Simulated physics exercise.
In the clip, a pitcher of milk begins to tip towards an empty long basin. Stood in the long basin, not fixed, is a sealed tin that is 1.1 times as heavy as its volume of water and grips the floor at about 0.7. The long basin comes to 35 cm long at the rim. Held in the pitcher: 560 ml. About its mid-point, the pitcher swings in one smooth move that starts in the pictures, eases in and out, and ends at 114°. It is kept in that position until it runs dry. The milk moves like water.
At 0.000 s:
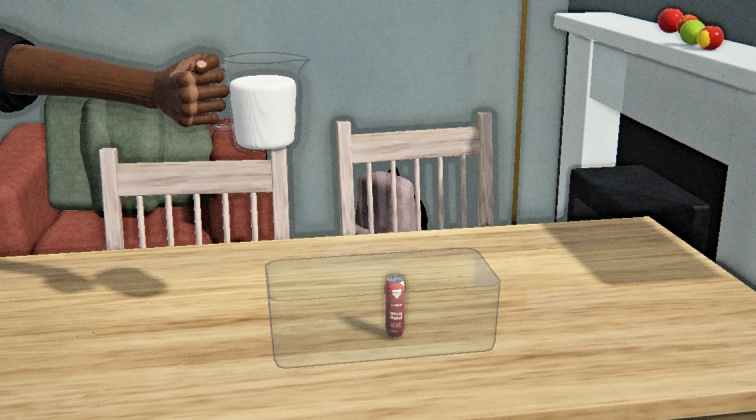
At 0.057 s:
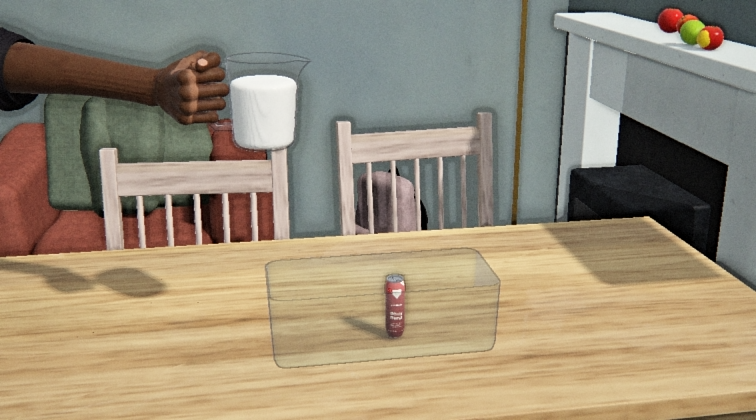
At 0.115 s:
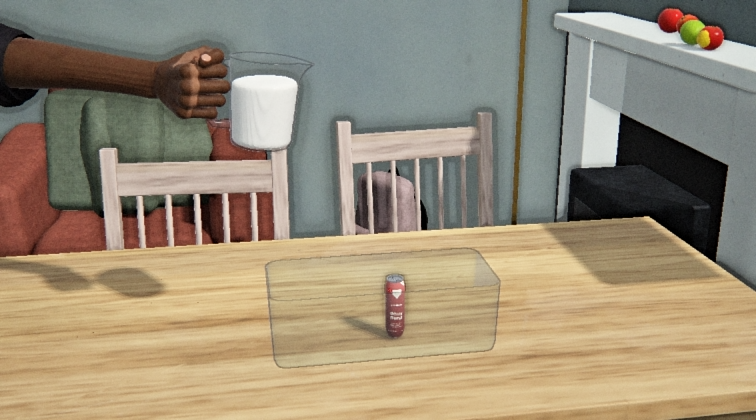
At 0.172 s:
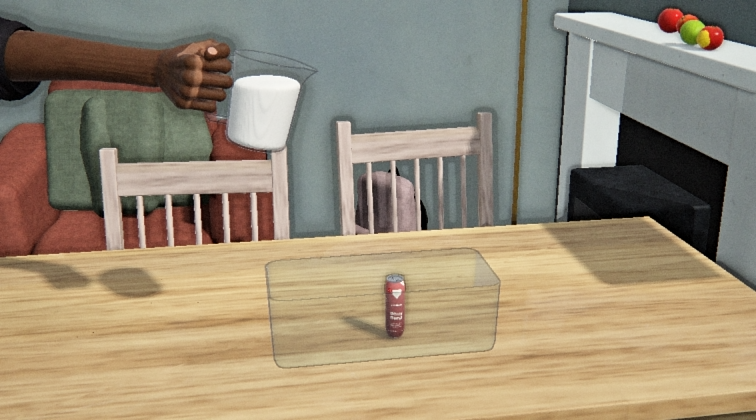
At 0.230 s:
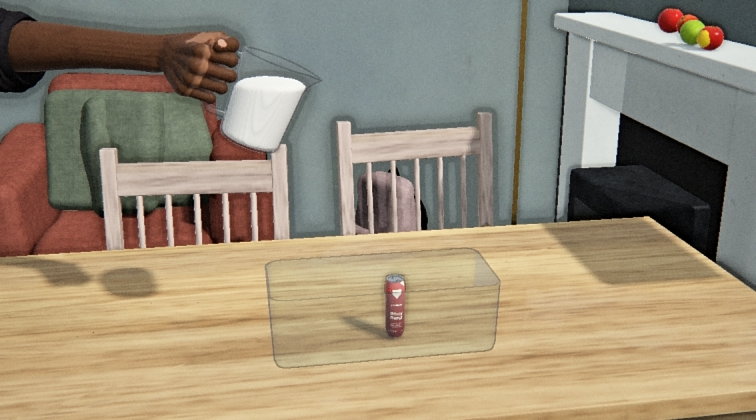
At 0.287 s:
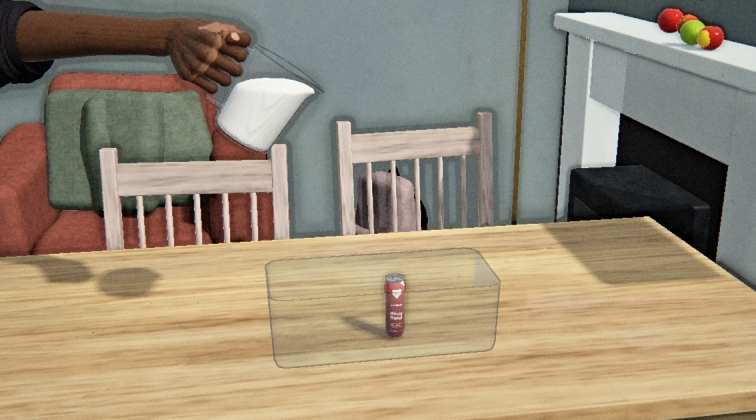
The clip shows a hand holding a clear pitcher of milk above a wooden table, where a small red tin stands in a transparent basin; the hand smoothly tilts the pitcher to the right, bringing the milk towards its rim.
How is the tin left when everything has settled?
The tin is lying toppled.
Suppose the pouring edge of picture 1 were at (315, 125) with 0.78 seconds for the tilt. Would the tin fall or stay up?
Then it stays on its base.
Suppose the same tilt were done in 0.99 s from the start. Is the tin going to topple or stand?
Result: Tin tipped over.
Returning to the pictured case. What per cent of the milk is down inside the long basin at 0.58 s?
3 %, give or take.
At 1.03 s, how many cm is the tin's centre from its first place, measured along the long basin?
Centre to centre, close to 4 cm.
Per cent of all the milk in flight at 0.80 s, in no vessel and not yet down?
Something like 38 per cent of the total.
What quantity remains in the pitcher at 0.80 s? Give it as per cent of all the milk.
I reckon near 10 per cent still sits there.
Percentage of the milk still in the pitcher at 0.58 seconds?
At that time about 60 in a hundred parts are still held.
By 0.58 s the tilt is 97° and 61 per cent is still to pour; the tin stands where it began.
By 0.80 s the tilt is 114° and 10 per cent is still to pour; the tin leans 6°.
By 1.03 s the tilt is 114° and 0 per cent is still to pour; the tin leans 21°.
By 1.28 s the tilt is 114° and 0 per cent is still to pour; the tin lies on its side.
At rest the tin lies on its side.
